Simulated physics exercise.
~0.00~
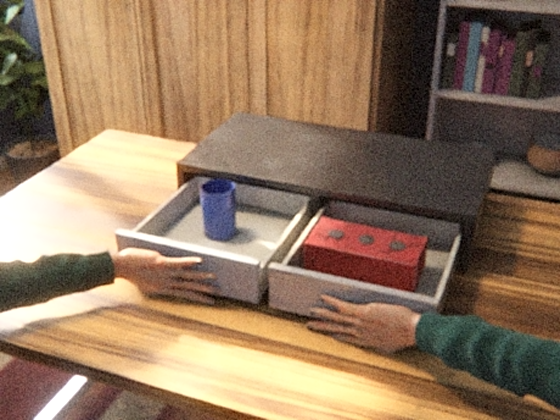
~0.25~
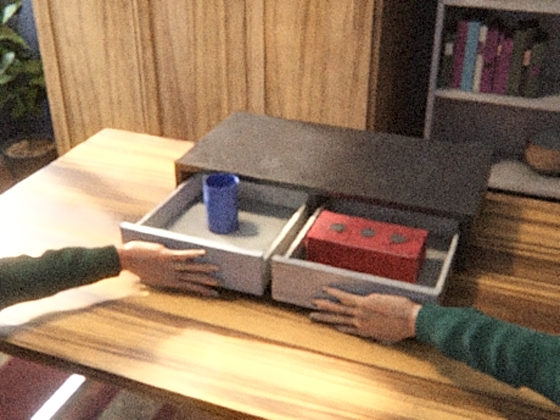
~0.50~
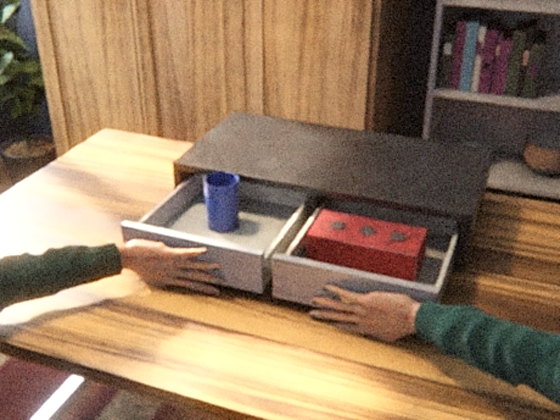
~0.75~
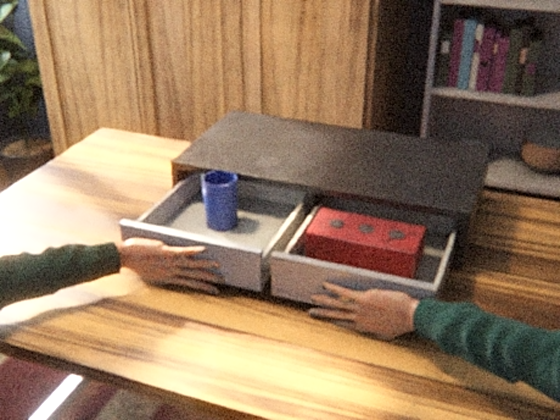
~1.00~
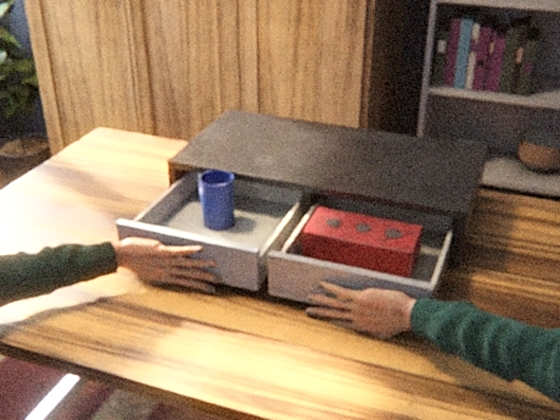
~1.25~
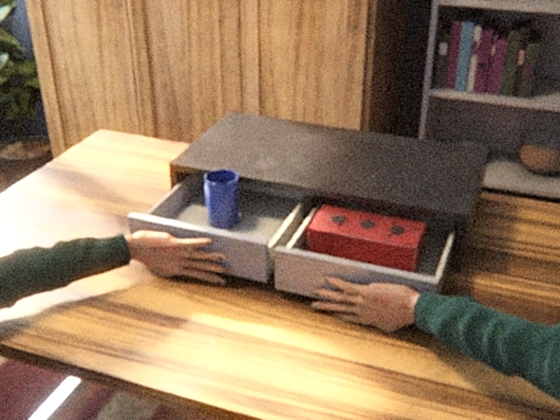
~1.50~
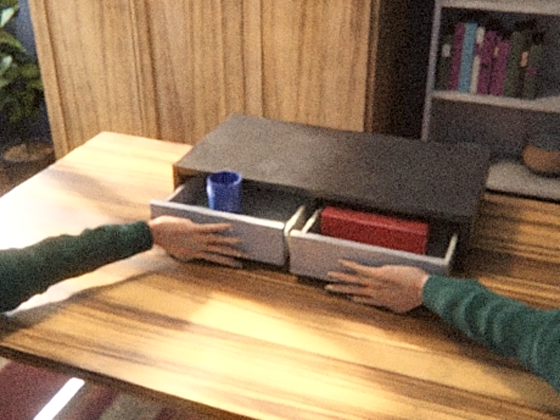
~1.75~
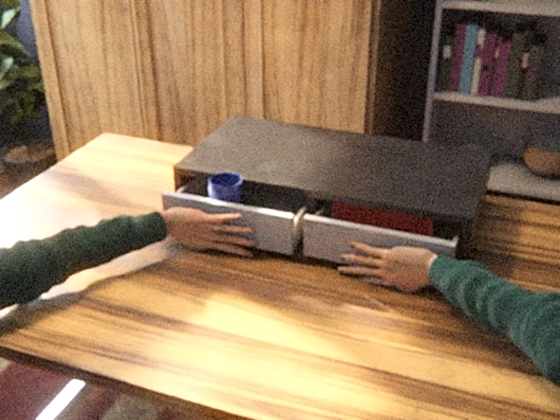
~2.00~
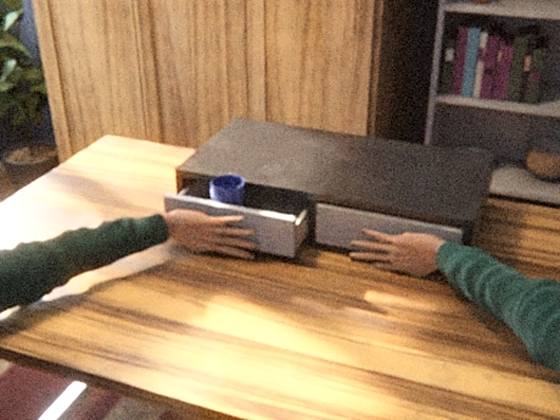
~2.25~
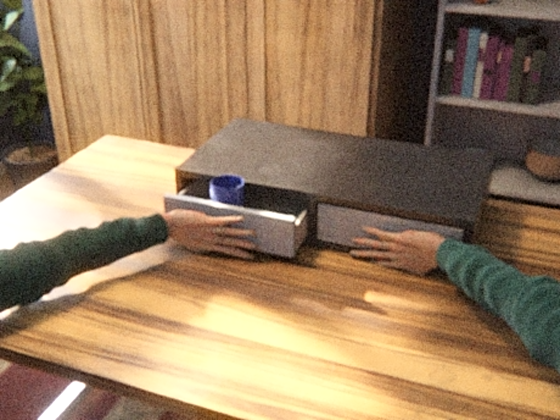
Two drawers slide inward under two hands, the right shutting flush while the left stays ajar.
